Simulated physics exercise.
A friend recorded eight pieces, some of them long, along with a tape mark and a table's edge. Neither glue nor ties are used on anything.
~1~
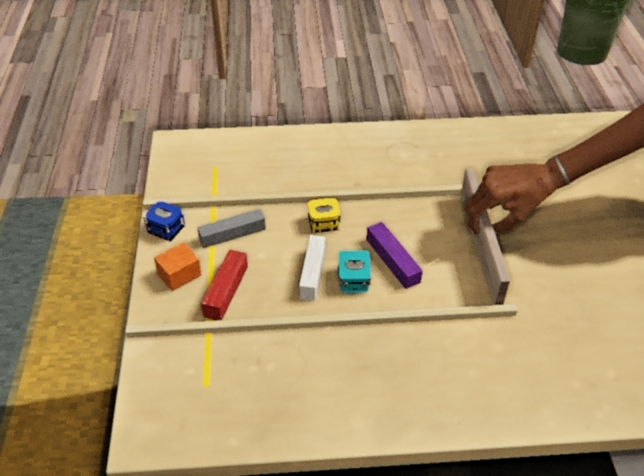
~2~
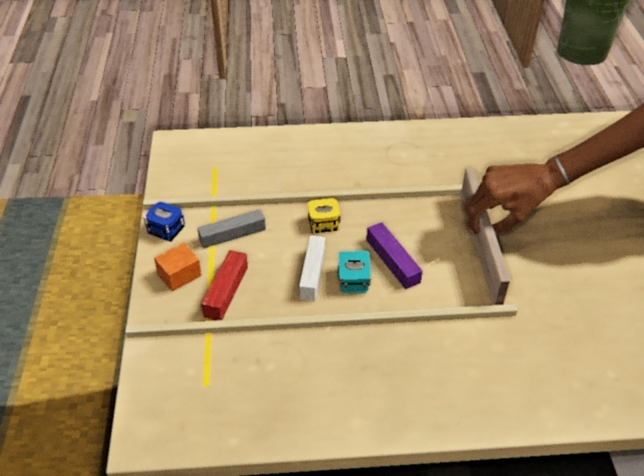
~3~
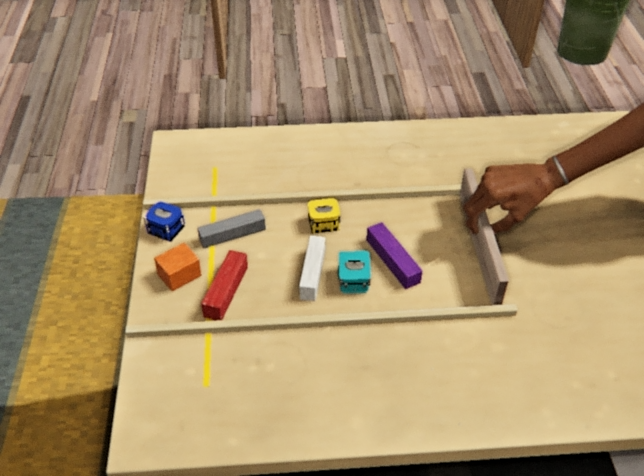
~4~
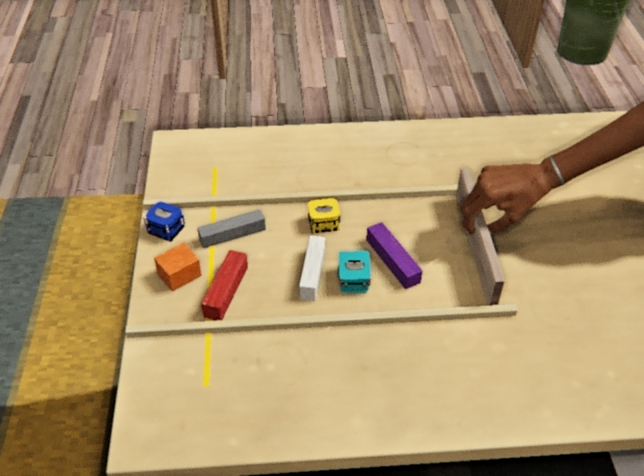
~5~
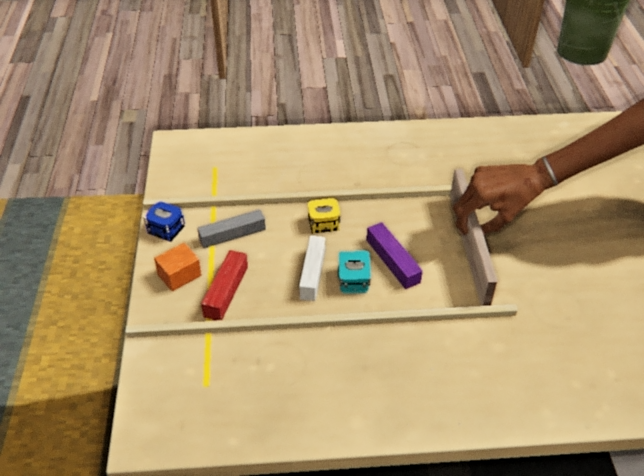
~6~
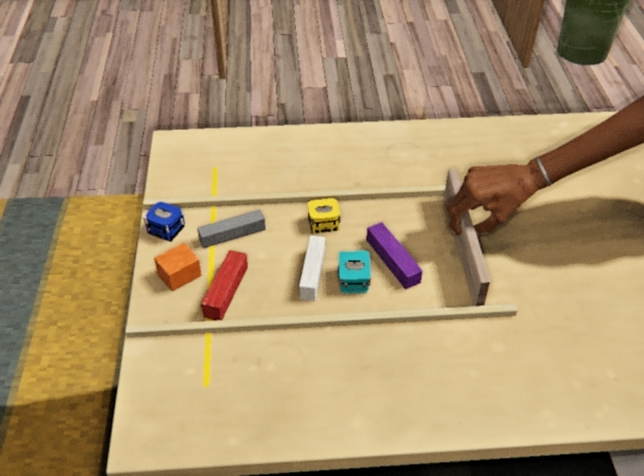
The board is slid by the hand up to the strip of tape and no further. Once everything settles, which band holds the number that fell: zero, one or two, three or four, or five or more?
The table loses one piece, perhaps two.
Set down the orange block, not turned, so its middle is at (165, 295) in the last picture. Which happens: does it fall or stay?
So it drops, then.
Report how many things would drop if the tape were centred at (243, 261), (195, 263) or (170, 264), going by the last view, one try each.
Counts per try: 0; 2; 5.
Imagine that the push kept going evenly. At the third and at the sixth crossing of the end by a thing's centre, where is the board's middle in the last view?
It sits near (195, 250), and then near (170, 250).
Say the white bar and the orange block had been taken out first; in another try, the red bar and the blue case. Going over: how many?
Counts - first: 0, second: 1.
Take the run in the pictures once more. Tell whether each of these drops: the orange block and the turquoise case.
The orange block ends up below and the turquoise case keeps its spot.
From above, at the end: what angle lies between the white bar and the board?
The angle is some 0°.
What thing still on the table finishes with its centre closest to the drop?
It's the red bar.
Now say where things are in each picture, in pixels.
In the first frame, blue case (165, 221); orange block (178, 266); red bar (225, 284); board (483, 234); tape (211, 262).
In the second frame, orange block (178, 267); white bar (313, 268).
In the third frame, red bar (226, 285); grey bar (232, 229).
In the fourth frame, blue case (165, 221); yellow case (324, 216).
In the fifth frame, orange block (178, 267); purple bar (394, 255).
In the sixth frame, blue case (165, 221); orange block (178, 267); red bar (226, 285); board (465, 235); tape (211, 262).
Soon after, none off yet; blue case at rest near (165, 221); orange block at rest near (178, 267); red bar at rest near (226, 285).
In the end, the number that fall off is one or two; gone, orange block.
